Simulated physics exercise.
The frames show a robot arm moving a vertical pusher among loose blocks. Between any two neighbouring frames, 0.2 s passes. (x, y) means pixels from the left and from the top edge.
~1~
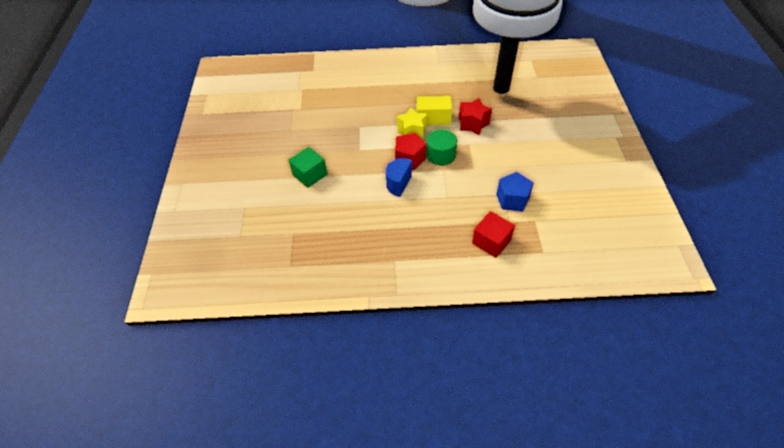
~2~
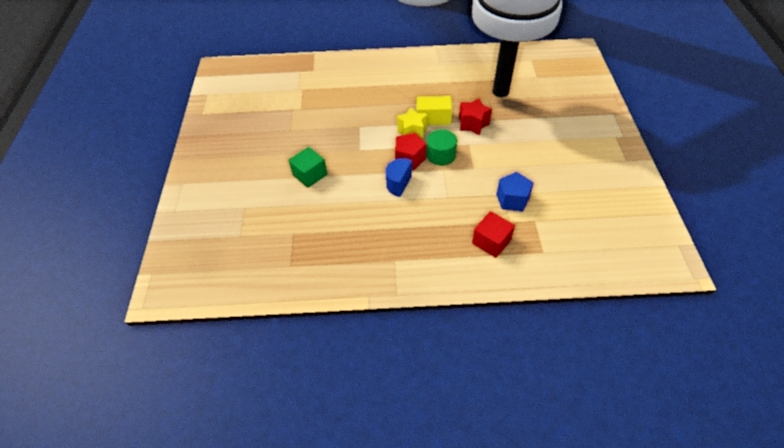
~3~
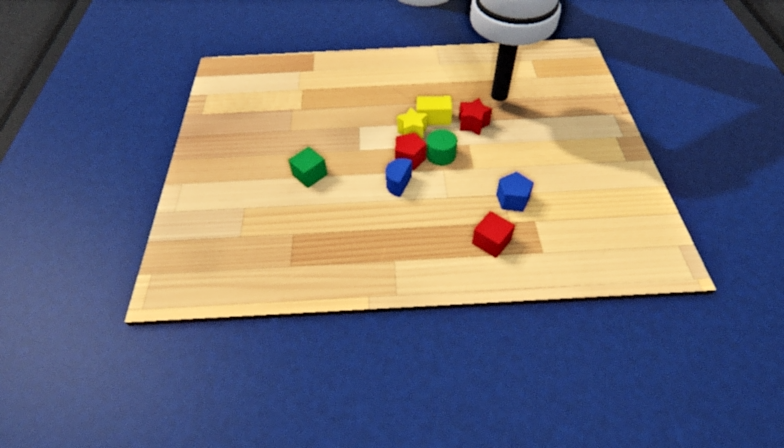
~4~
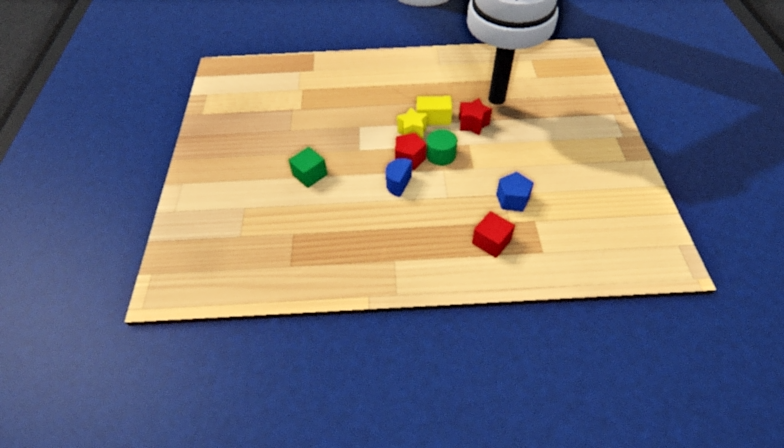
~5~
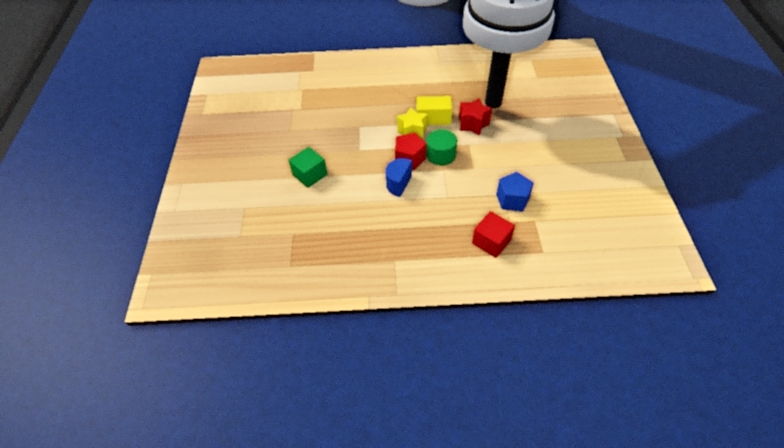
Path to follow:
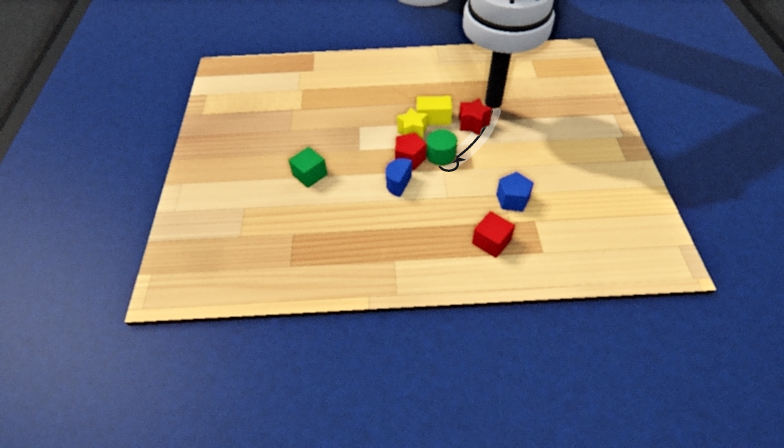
A robot arm's black vertical pusher starts near the back right of a wooden board, above and to the right of a red star block. It moves slowly forward and slightly left, drawing closer to the star, while the red, green, blue and yellow blocks all stay still.
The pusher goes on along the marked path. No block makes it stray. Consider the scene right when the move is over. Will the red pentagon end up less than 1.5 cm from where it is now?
The answer is no.
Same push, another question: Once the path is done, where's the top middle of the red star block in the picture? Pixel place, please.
It should be at (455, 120) by then.
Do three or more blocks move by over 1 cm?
Yes.
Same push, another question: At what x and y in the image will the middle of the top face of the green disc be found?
Around (424, 148).
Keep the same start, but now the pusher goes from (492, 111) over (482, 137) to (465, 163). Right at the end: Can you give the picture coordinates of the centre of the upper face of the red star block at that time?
Roughly at (461, 119).
Path on the board, from (492, 111) via (477, 139), ending at (448, 164).
On the path given first. One third of the way, pusher (484, 122); red star block (465, 115), turned 30° clockwise.
Two thirds of the way, pusher (470, 140); red star block (456, 120), turned 80° clockwise.
At the end, pusher (449, 156); red pentagon (393, 144), turned 25° clockwise; yellow oblong block in place; green disc (424, 148); red star block (455, 120), turned 85° clockwise.
